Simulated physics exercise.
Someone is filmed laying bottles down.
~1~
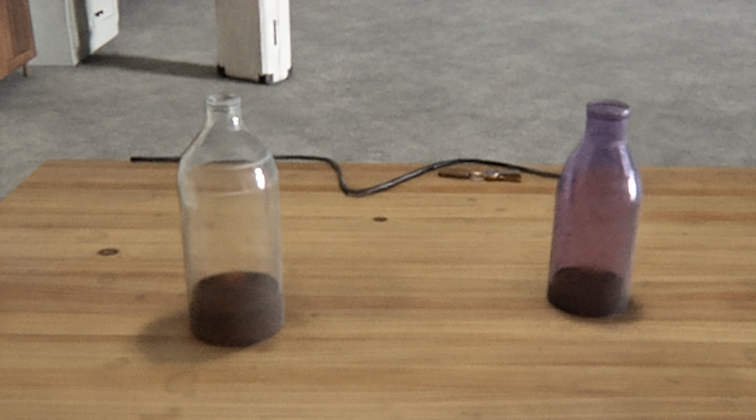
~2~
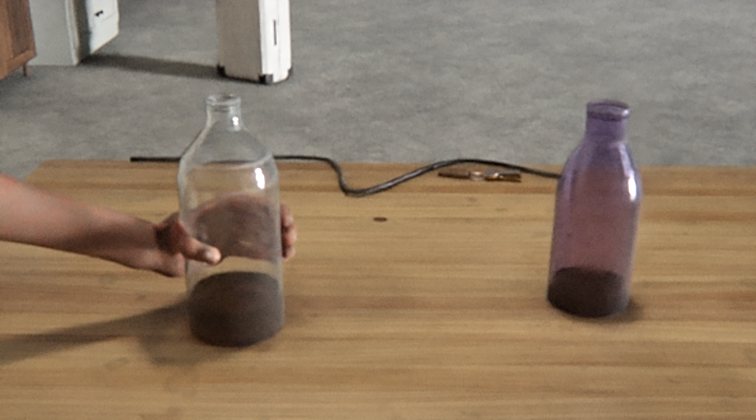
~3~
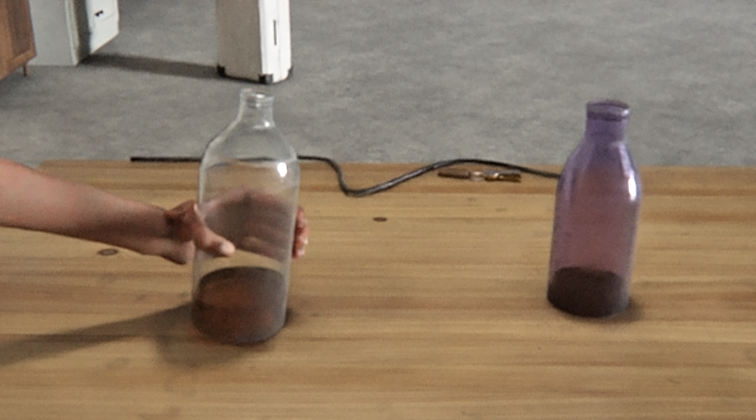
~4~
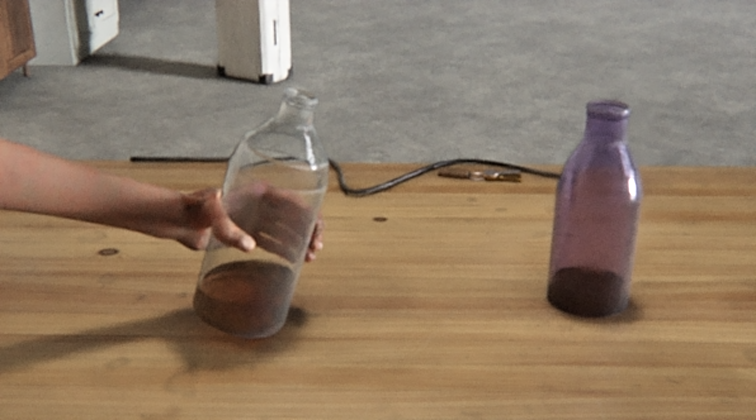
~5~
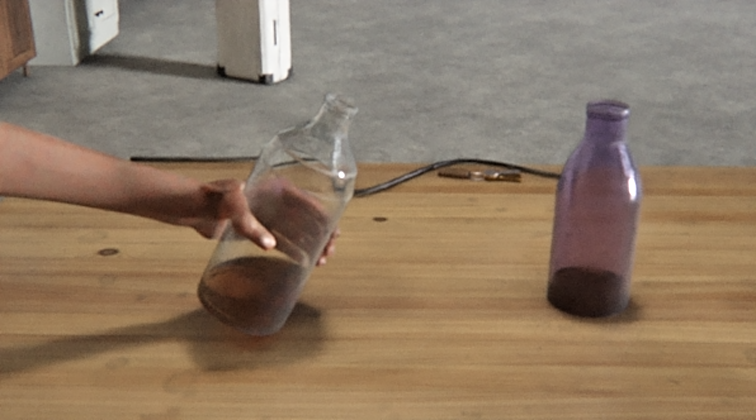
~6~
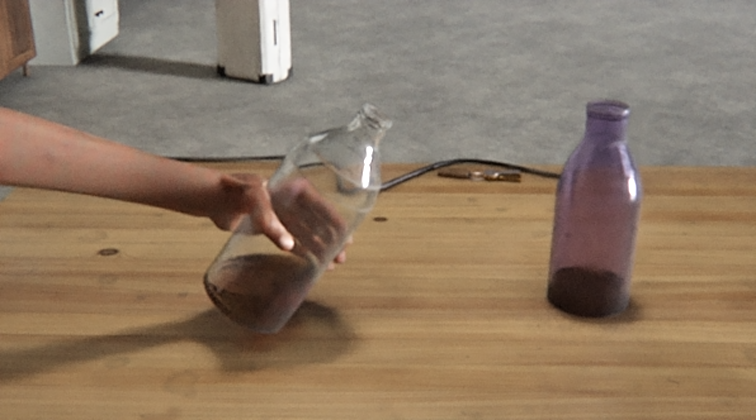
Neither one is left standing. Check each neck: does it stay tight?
Left: Yes, right: Yes.
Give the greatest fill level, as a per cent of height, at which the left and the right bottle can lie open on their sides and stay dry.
Around 28 percent, then around 18 percent.
Shortly, the left bottle is nearly down; left bottle, no leak.
Then, the left bottle lies flat; left bottle, no leak.
At the finish, both lie flat; left bottle, no leak; right bottle, no leak.
